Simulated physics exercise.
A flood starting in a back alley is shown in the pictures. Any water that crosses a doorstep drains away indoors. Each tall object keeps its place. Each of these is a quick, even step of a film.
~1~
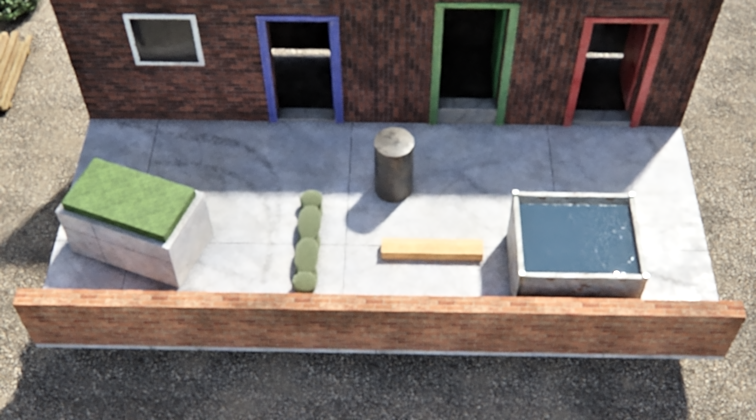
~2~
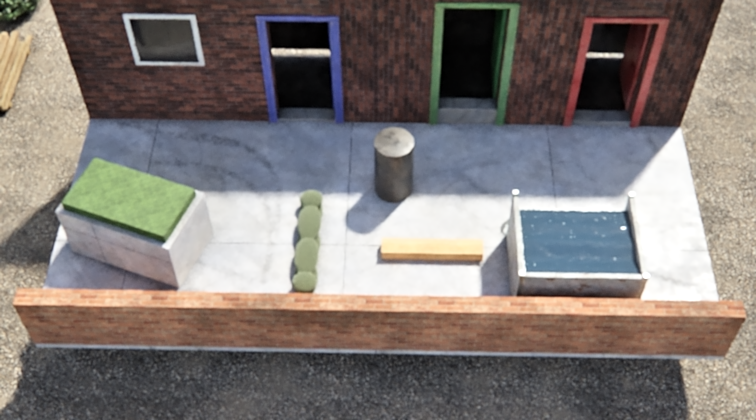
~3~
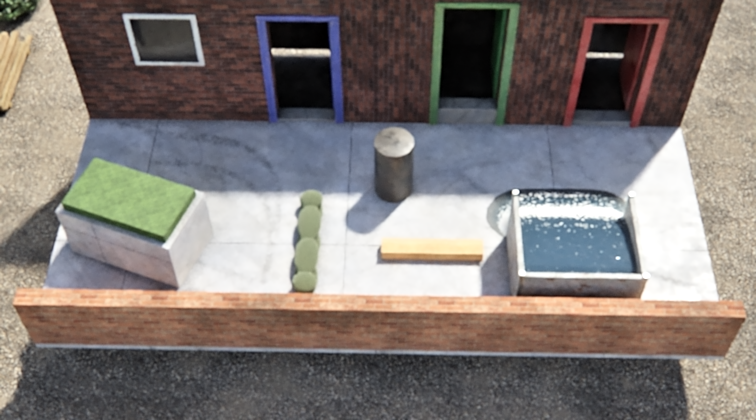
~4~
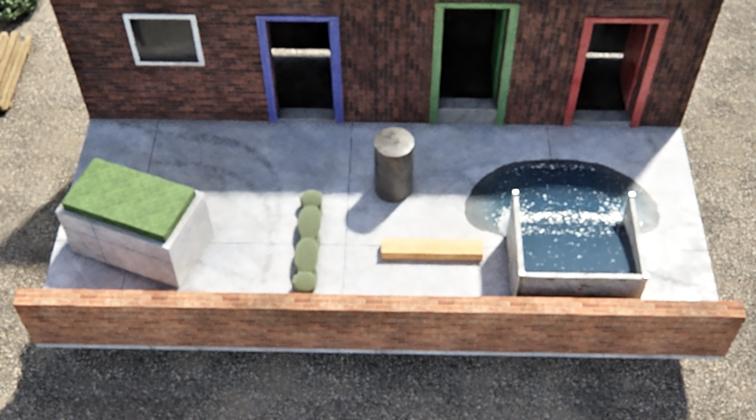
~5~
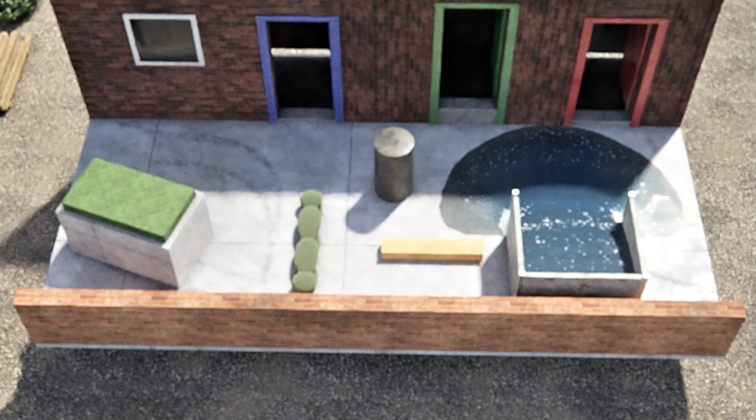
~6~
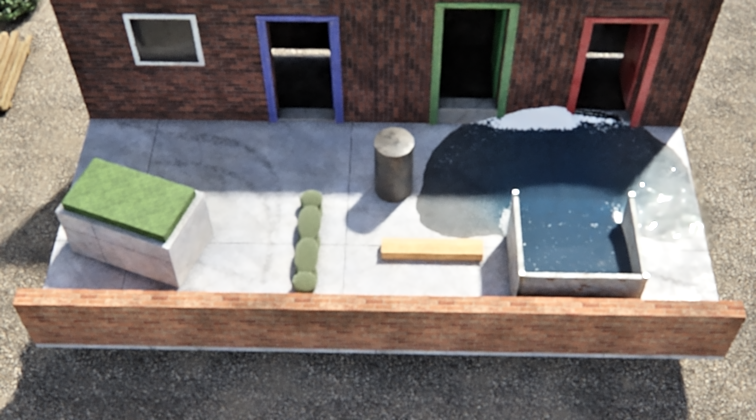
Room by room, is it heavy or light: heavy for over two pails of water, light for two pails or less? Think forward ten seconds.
As I see it, the blue door will not top two buckets; the green door will not top two buckets; the red door will top two buckets.
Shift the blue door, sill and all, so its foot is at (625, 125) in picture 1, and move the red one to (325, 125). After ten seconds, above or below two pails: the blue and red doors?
My take: The blue door exceeds the limit while the red door stays inside the limit.
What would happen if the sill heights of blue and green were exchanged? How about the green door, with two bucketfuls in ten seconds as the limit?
The green door is overwhelmed.
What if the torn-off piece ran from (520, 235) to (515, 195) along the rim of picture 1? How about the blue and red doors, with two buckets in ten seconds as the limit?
Well, blue gets past it and red stays beneath it.
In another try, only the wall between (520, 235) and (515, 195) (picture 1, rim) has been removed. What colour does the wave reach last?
Go with the red door.
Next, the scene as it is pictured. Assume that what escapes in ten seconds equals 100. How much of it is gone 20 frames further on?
About 55 per cent.
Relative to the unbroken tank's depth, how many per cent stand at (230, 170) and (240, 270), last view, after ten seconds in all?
Roughly 2 and 2 %.
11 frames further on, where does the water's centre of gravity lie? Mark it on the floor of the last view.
The water centres close to (506, 176).
A moment on, water covers 30 % of the floor; the blue door not reached, the green door wet at the sill, nothing in, the red door far over two buckets in.
Next, water covers 35 % of the floor; the blue door wet at the sill, nothing in, the green door wet at the sill, nothing in, the red door far over two buckets in.
Then, water covers 55 % of the floor; the blue door under two buckets in, the green door wet at the sill, nothing in, the red door far over two buckets in.
Later, water covers 65 % of the floor; the blue door under two buckets in, the green door wet at the sill, nothing in, the red door far over two buckets in.
In the end, water covers 70 % of the floor; the blue door under two buckets in, the green door wet at the sill, nothing in, the red door far over two buckets in.
